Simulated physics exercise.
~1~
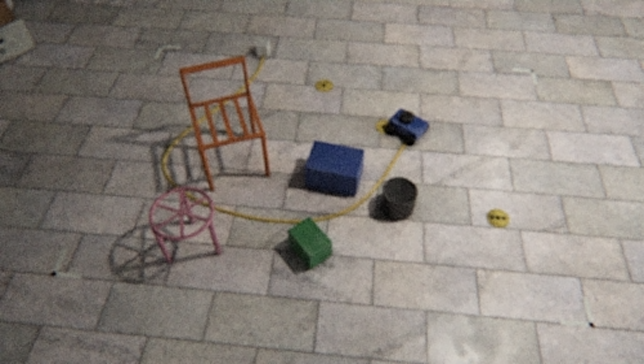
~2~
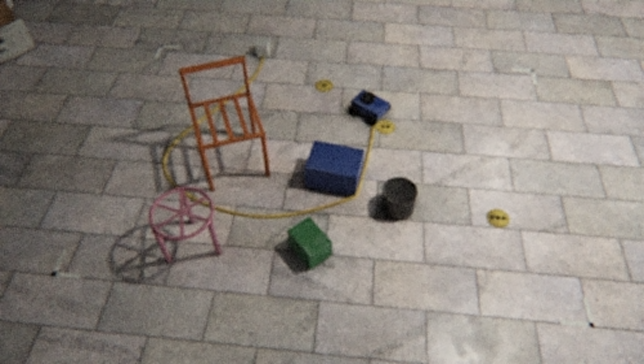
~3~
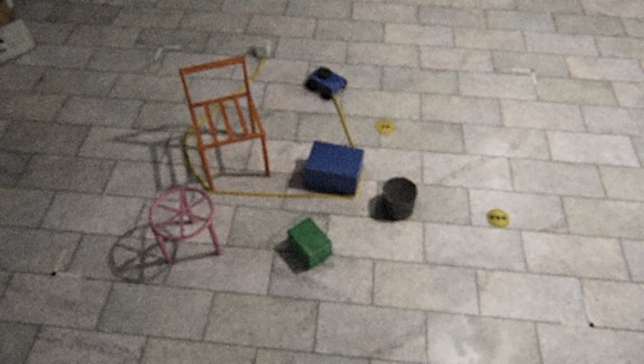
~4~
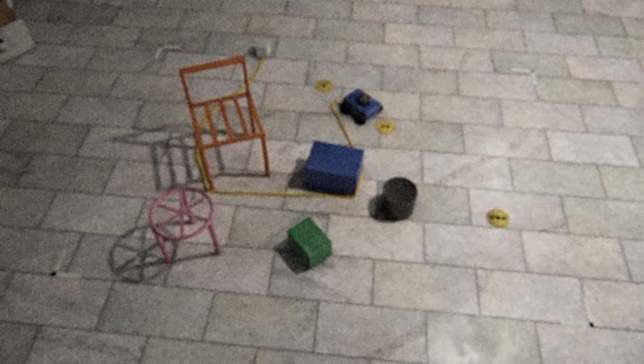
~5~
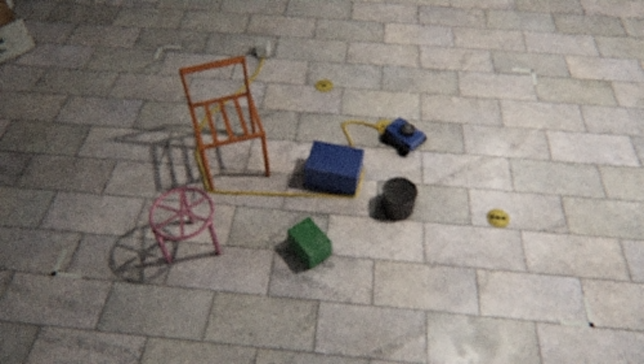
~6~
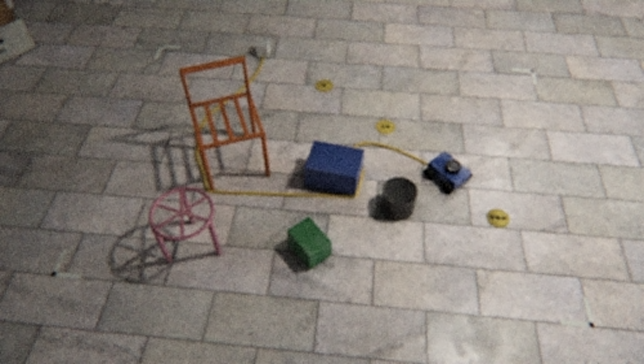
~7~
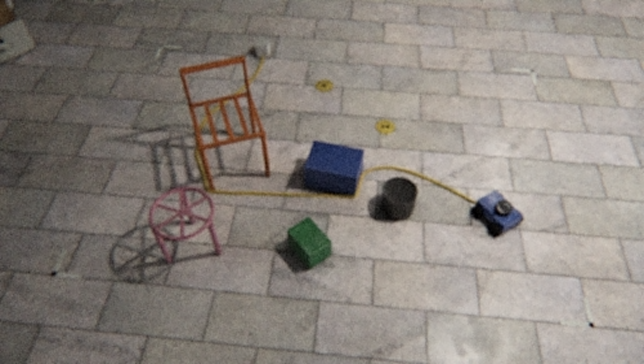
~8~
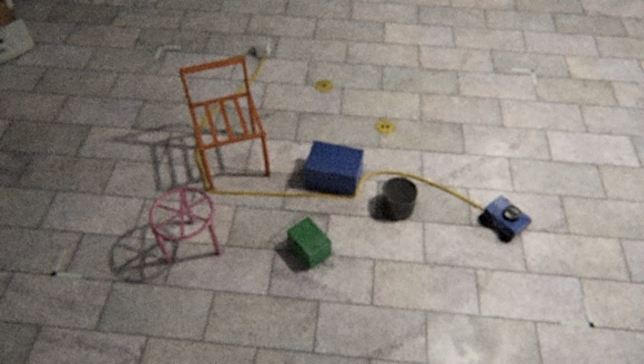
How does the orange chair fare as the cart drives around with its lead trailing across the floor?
The orange chair keeps its place, still standing at the left where it began, with the yellow lead running by its legs.
